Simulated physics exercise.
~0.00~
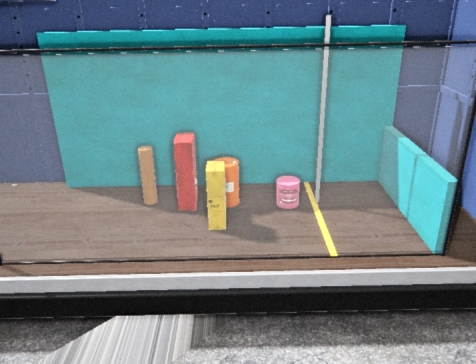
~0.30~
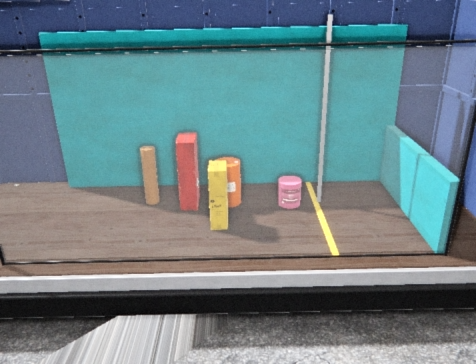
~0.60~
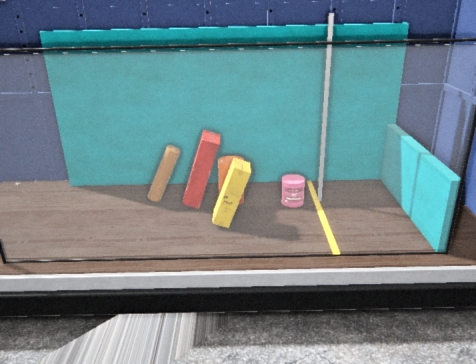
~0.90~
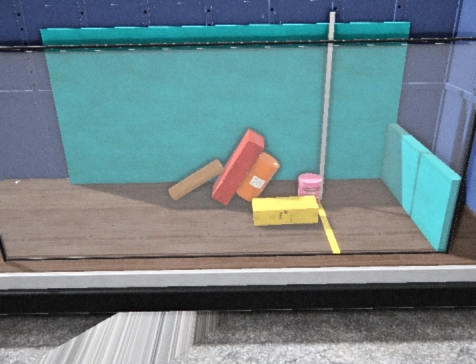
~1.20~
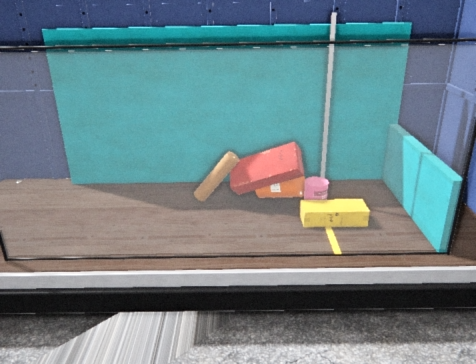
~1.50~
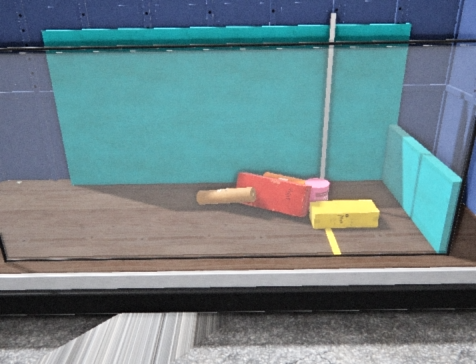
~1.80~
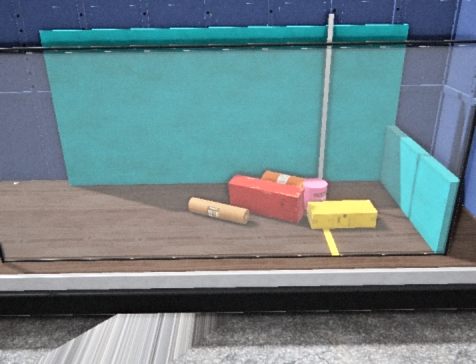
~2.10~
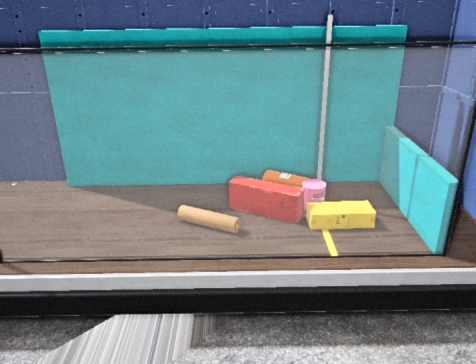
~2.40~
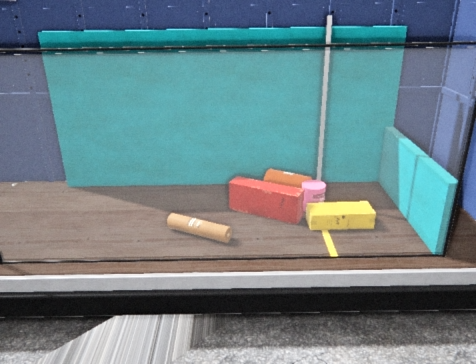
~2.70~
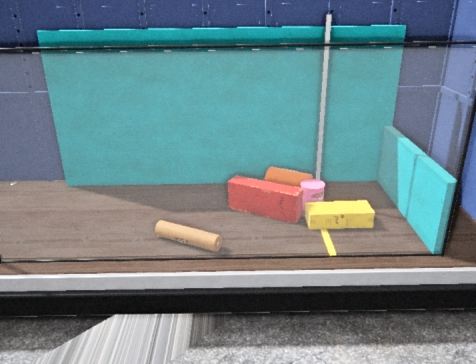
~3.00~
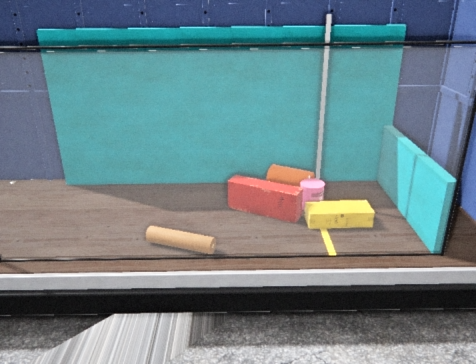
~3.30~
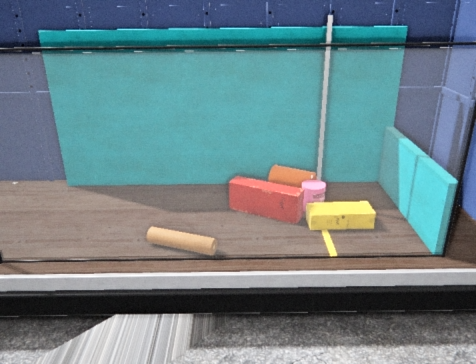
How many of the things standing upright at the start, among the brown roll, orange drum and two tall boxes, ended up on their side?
All four of them, the brown roll, the orange drum, the red tall box and the yellow tall box, ended up lying on their side.
